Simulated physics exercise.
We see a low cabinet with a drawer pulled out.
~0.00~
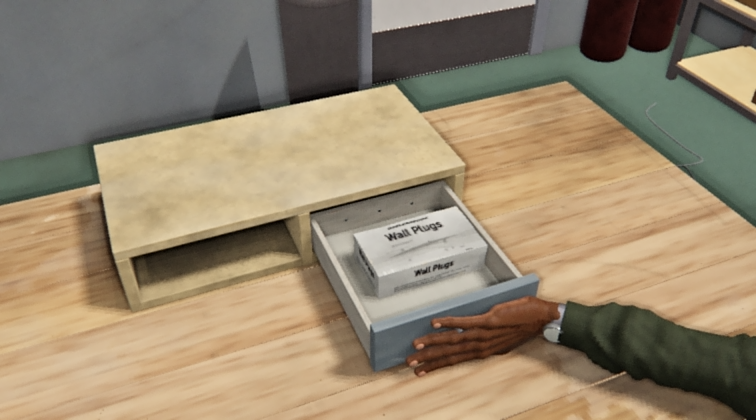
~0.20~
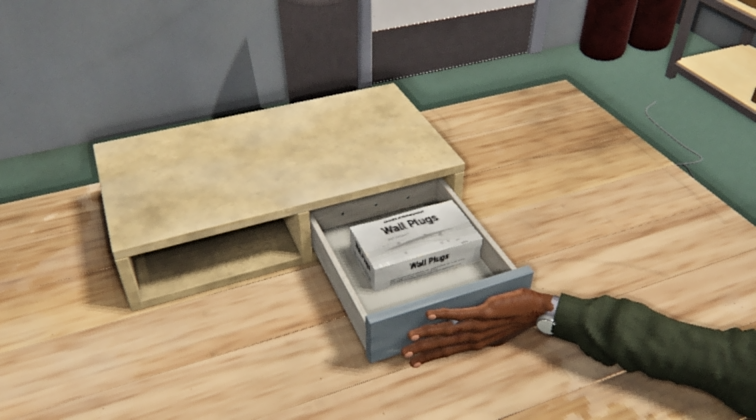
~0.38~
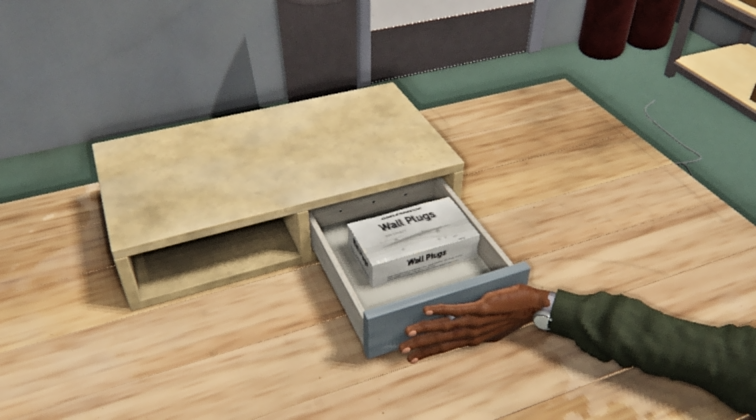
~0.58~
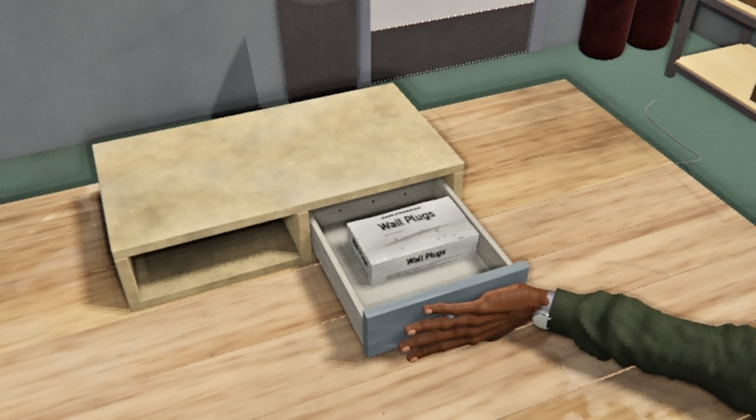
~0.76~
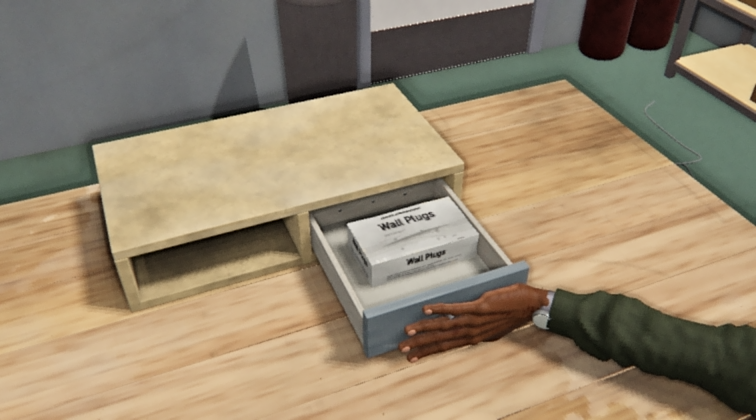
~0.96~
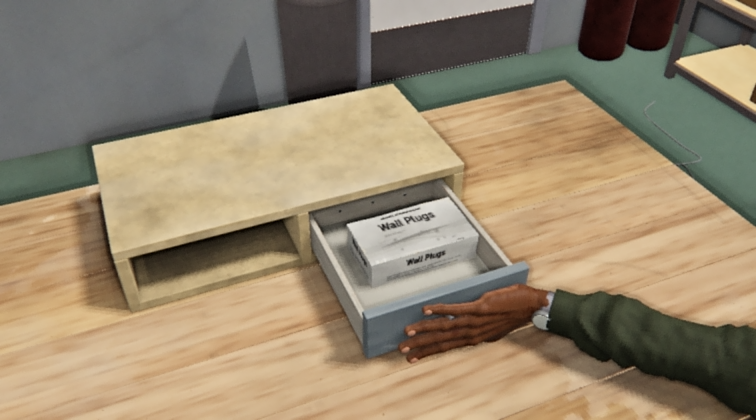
A dark-sleeved arm reached in from the right and pushed the open blue-fronted drawer, holding a white box of wall plugs, slightly into the low wooden cabinet, then the hand stayed practically still against it.
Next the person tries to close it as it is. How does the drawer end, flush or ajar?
As things turn out, the drawer ends up flush.
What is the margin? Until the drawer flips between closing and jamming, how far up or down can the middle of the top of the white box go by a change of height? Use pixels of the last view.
Roughly 12 pixels upward.
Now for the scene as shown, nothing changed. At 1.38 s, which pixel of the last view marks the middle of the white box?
At about (393, 215).
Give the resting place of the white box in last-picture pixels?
Looks like it settles somewhere around (356, 160).
After 1.38 s, drawer about half in.
At rest (2.4 s), the drawer closes.
